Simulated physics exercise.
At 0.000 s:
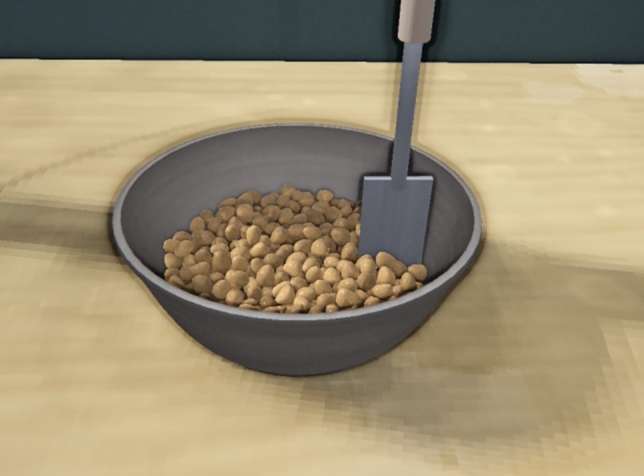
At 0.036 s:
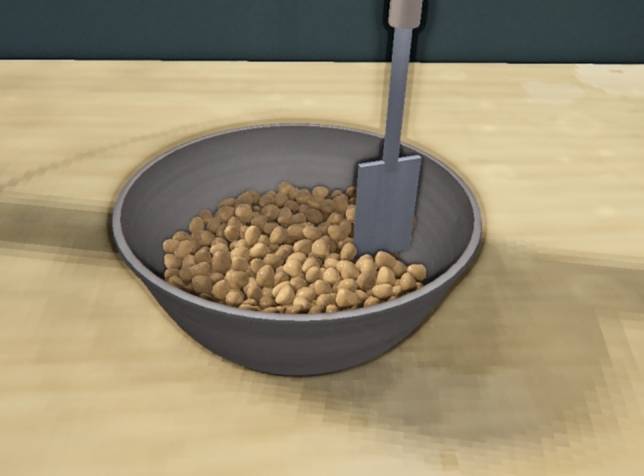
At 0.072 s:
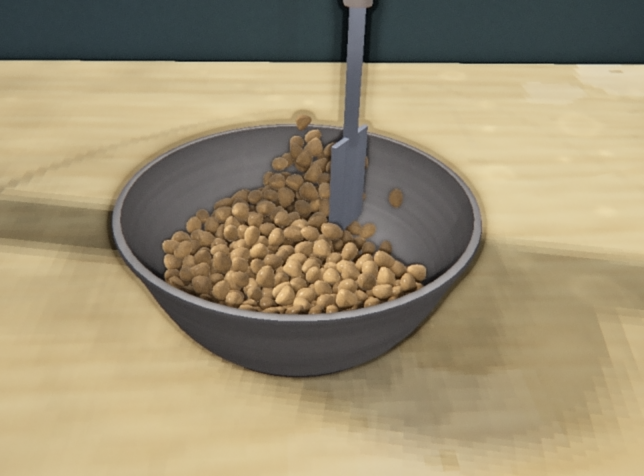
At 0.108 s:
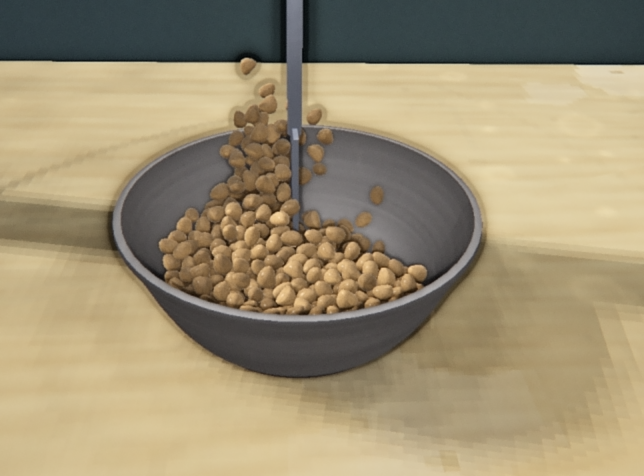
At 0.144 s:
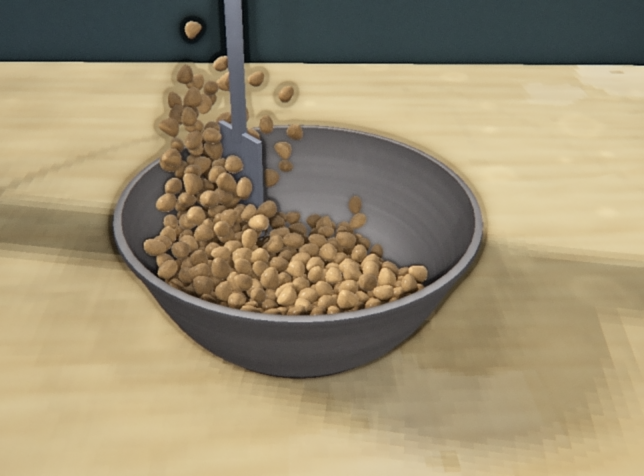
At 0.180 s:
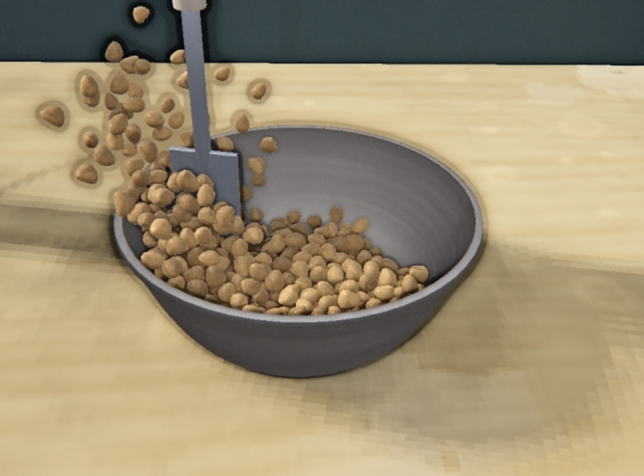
A grey bowl of small brown pieces on a wooden surface, an upright flat spatula sweeping leftward and flinging pieces up over the left rim.
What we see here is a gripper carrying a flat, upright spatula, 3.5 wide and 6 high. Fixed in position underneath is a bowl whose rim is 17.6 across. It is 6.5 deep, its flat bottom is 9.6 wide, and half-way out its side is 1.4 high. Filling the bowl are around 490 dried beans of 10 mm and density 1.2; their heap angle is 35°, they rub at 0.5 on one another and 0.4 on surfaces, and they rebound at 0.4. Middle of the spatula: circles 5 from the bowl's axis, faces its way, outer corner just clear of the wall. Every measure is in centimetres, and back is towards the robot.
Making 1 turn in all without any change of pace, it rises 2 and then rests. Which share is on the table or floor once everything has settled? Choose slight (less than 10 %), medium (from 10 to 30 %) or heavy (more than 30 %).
The share is medium.
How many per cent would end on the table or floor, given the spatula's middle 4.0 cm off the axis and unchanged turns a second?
Then some 20 percent.
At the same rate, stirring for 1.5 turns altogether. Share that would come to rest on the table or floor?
Estimate: Near 25 %.
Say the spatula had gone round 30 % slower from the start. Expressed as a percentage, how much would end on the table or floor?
That would be some 10 percent.
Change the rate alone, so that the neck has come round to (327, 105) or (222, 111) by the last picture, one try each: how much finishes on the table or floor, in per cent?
Roughly 5 and 15 percent, in that order.
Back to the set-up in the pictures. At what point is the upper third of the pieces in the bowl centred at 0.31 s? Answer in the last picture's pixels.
Estimated centre: (364, 285).
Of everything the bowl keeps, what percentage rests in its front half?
Around 55 per cent of what the bowl keeps.
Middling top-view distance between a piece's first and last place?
Something near 1 cm, measured level.
After 0.25 s, 236° round, highest piece 14 above the table; 444 in the bowl, 2 on the table or floor, 48 in flight or on the tool.
After 0.31 s, 305° round, highest piece 11 above the table; 421 in the bowl, 26 on the table or floor, 47 in flight or on the tool.
After 0.54 s, 0° round, highest piece 5 above the table; 398 in the bowl, 96 on the table or floor.
After 1.24 s, 0° round, highest piece 5 above the table; 398 in the bowl, 96 on the table or floor.
At rest, 398 in the bowl, 96 on the table or floor. That is 19 % on the table or floor.
